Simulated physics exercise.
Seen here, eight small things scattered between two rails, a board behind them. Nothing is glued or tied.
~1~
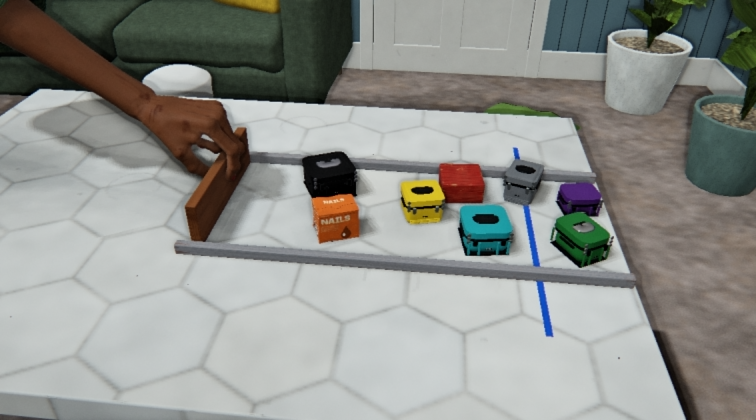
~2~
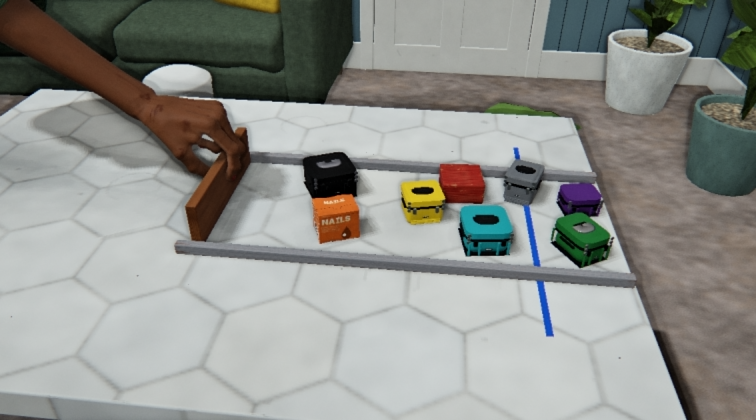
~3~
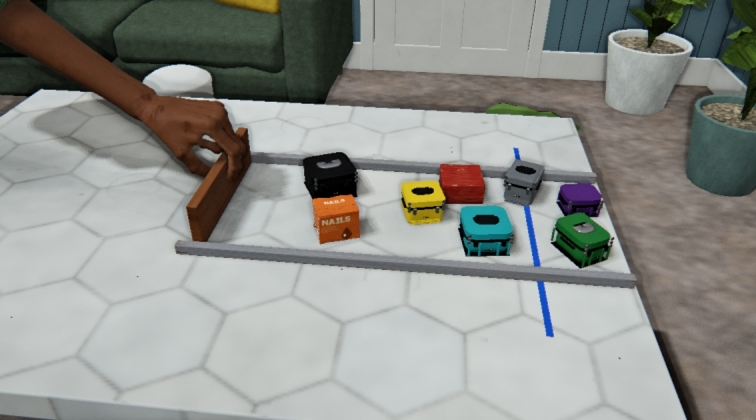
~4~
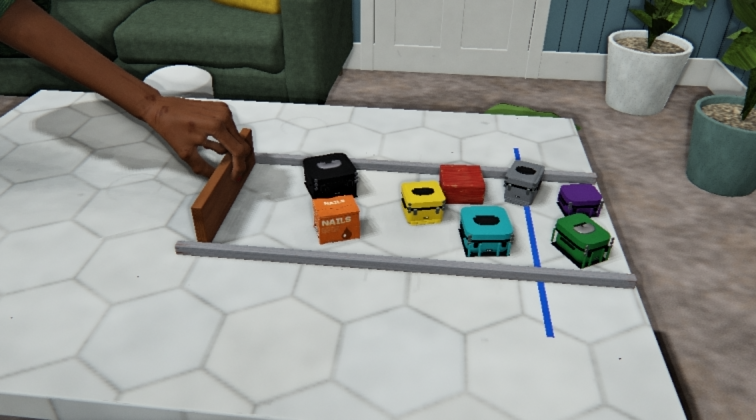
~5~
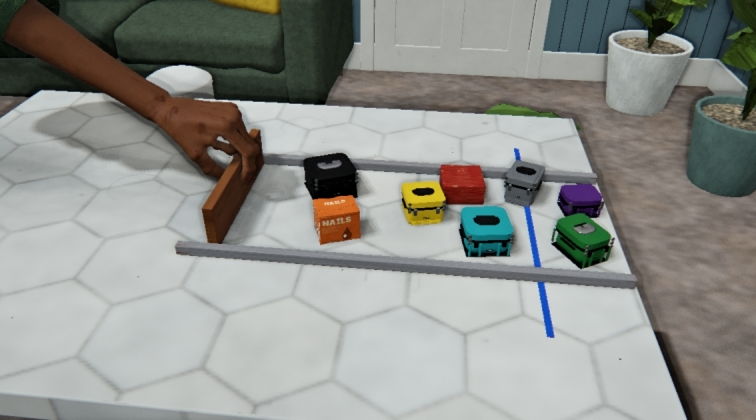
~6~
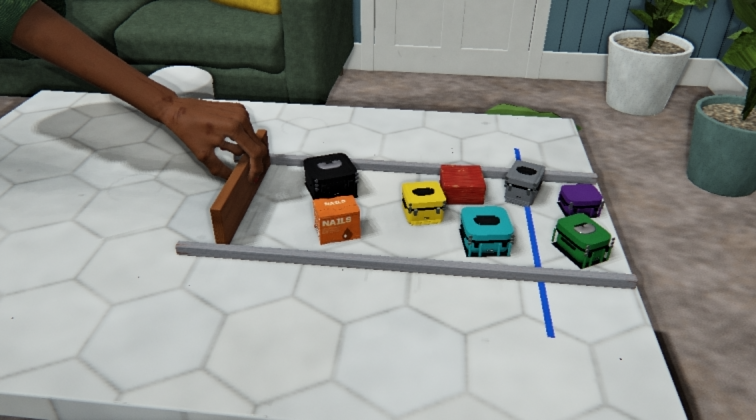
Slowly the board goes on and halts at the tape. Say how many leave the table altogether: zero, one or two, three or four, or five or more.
In the end the number that fall off is three or four.
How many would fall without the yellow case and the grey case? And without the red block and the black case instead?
It would be 2 and 1.
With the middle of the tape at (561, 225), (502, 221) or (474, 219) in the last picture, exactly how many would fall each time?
The counts: 5, 1 and 0.
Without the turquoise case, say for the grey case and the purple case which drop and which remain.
The grey case goes over, the purple case is lost.
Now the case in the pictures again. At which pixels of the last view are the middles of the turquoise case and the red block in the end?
Near (608, 254) and (593, 191).
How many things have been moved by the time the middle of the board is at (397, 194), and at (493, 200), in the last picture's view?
5 and 8.
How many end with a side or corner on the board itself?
In contact: 3.
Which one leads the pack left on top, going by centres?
The red block.
Soon after, none off yet; purple case at rest near (580, 202); green case at rest near (582, 240); grey case at rest near (524, 183).
After that, none off yet; purple case at rest near (584, 203); green case at rest near (583, 241); grey case displaced a little near (546, 183).
In the end, the number that fall off is three or four; gone, grey case, green case and purple case.
